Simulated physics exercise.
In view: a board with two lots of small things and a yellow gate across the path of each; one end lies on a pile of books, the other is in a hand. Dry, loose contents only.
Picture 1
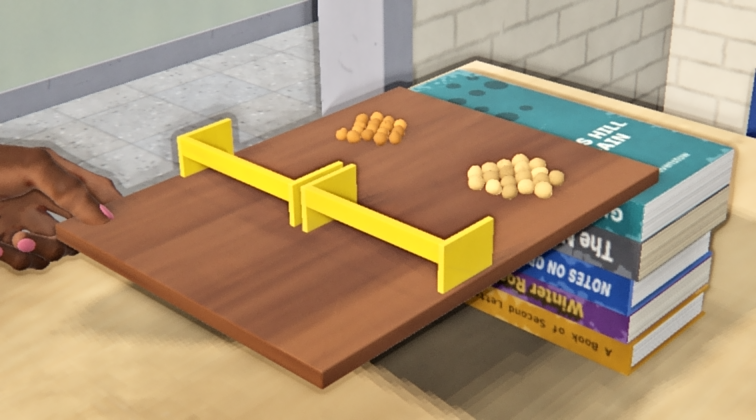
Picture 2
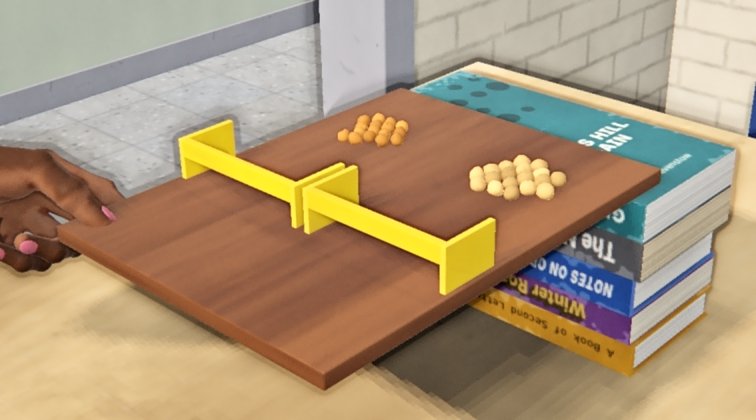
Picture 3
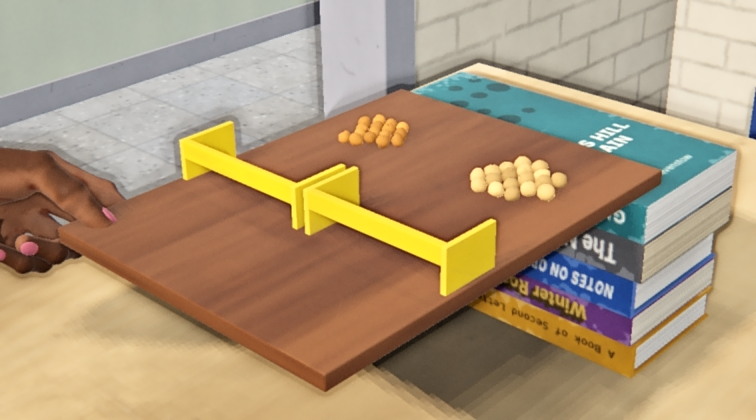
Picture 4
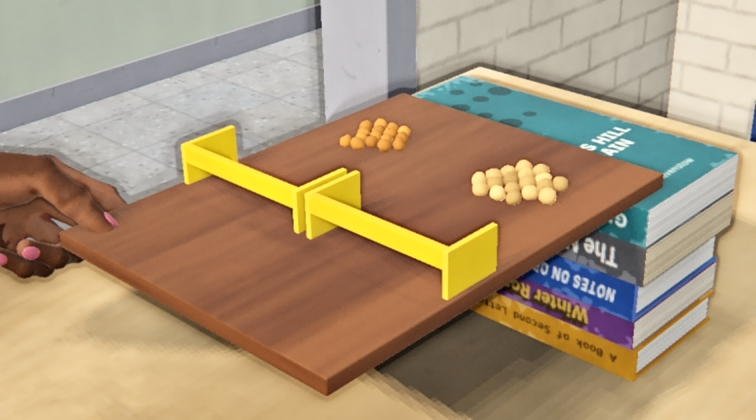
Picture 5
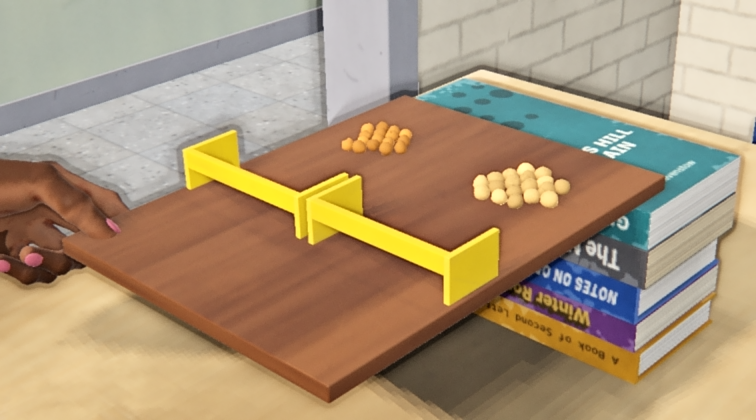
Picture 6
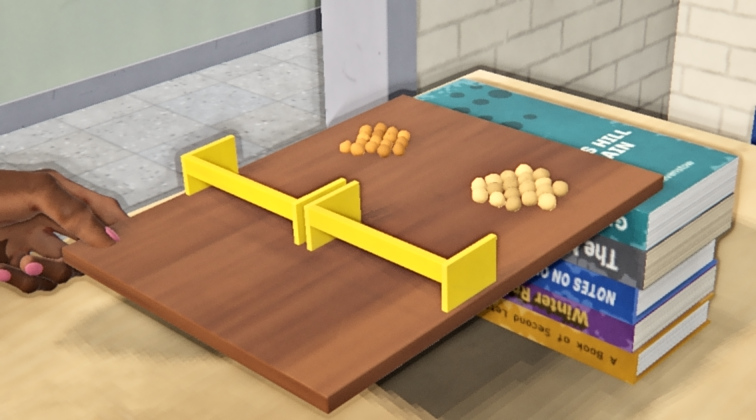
A brown board, one end resting on a stack of books and the other by a hand at the left, starts out almost still, carrying two clusters of small round pieces behind yellow gates. Its near end then lowers very slightly, while the orange and pale clusters stay in place on the surface.
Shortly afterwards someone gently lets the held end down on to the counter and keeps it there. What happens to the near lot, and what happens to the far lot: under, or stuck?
Outcome: I'd bet the near lot heads on downhill; I'd bet the far lot heads on downhill.
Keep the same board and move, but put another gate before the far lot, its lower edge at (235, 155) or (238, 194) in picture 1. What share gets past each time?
You get 100 in a hundred first and 0 in a hundred after.
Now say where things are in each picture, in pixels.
The first picture shows held end of the board near (322, 366), level; book pile near (538, 145), nearly half as high as the board is long; near lot near (507, 174), a few dried chickpeas; far lot near (372, 130), a few roasted chickpeas; near gate near (372, 223), its slot higher than a piece; far gate near (236, 168), its slot higher than a piece.
The second picture shows held end of the board near (324, 368), level; far lot near (373, 131).
The third picture shows held end of the board near (325, 369), level; near lot near (510, 176).
The fourth picture shows held end of the board near (327, 373), level; far lot near (375, 136).
The fifth picture shows held end of the board near (329, 380), level; near lot near (513, 183).
The sixth picture shows held end of the board near (328, 391), down by 2°; book pile near (542, 153); near lot near (511, 185), not moving; far lot near (375, 142), not moving; near gate near (375, 242); far gate near (240, 186).
Then, 0.51 s on from there, board sloping at 13°; near lot where it was; far lot where it was.
Then, 1.06 s on from there, board sloping at 26°; near lot has reached its gate; far lot has reached its gate.
Then, 1.71 s on from there, board resting at 30°; near lot the whole lot past its gate; far lot the whole lot past its gate.
In the end, board resting at 30°; near lot the whole lot past its gate; far lot the whole lot past its gate.
